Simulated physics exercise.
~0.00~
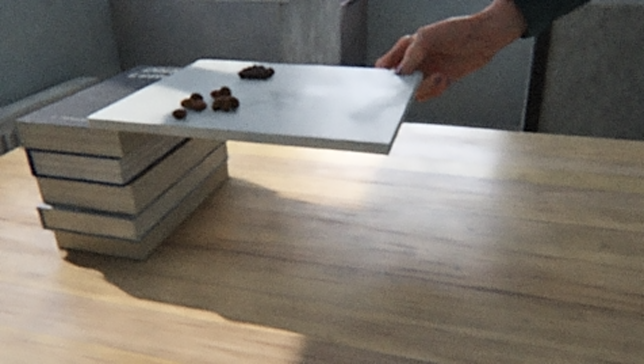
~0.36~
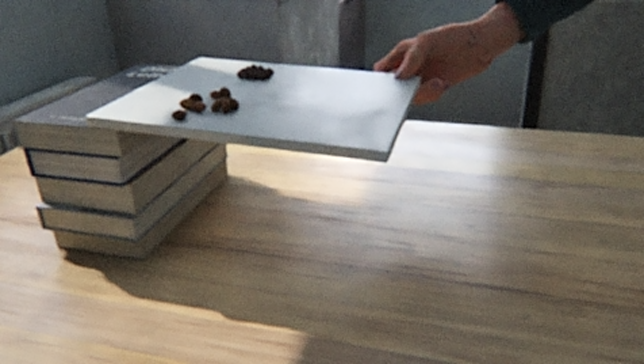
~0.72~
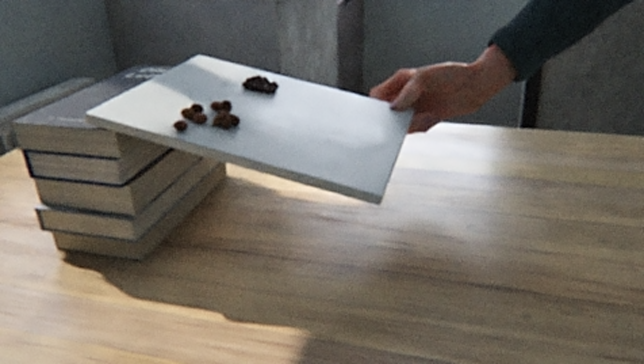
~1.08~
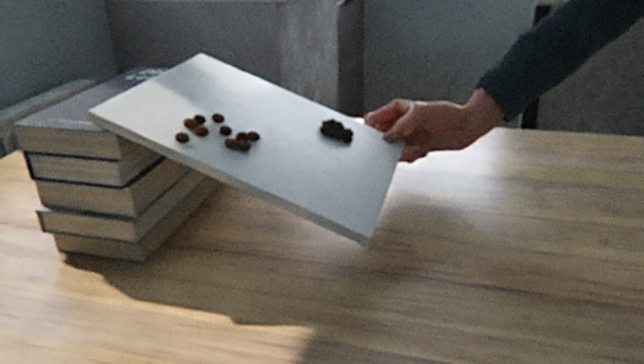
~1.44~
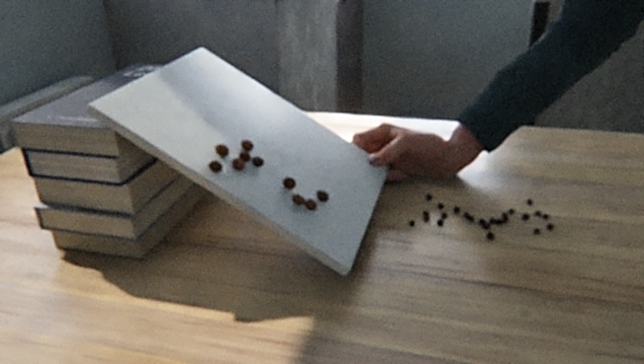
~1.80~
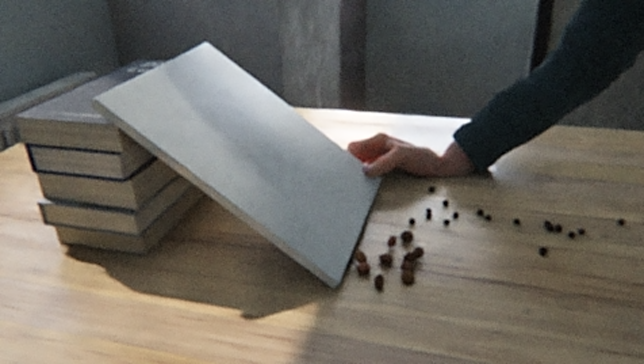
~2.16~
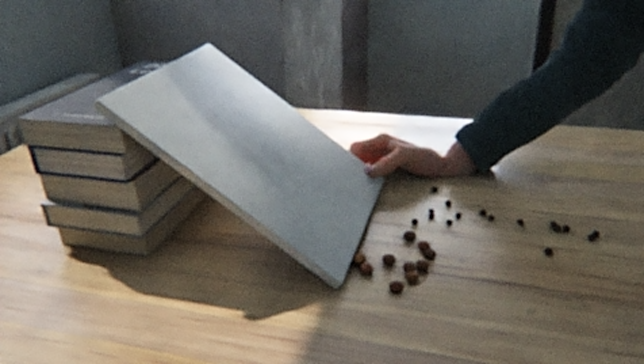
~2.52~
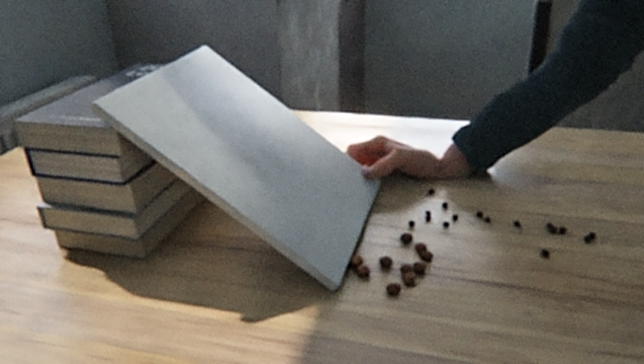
A hand-held board tilts down to the table, spilling two dark clusters, the far one farther.
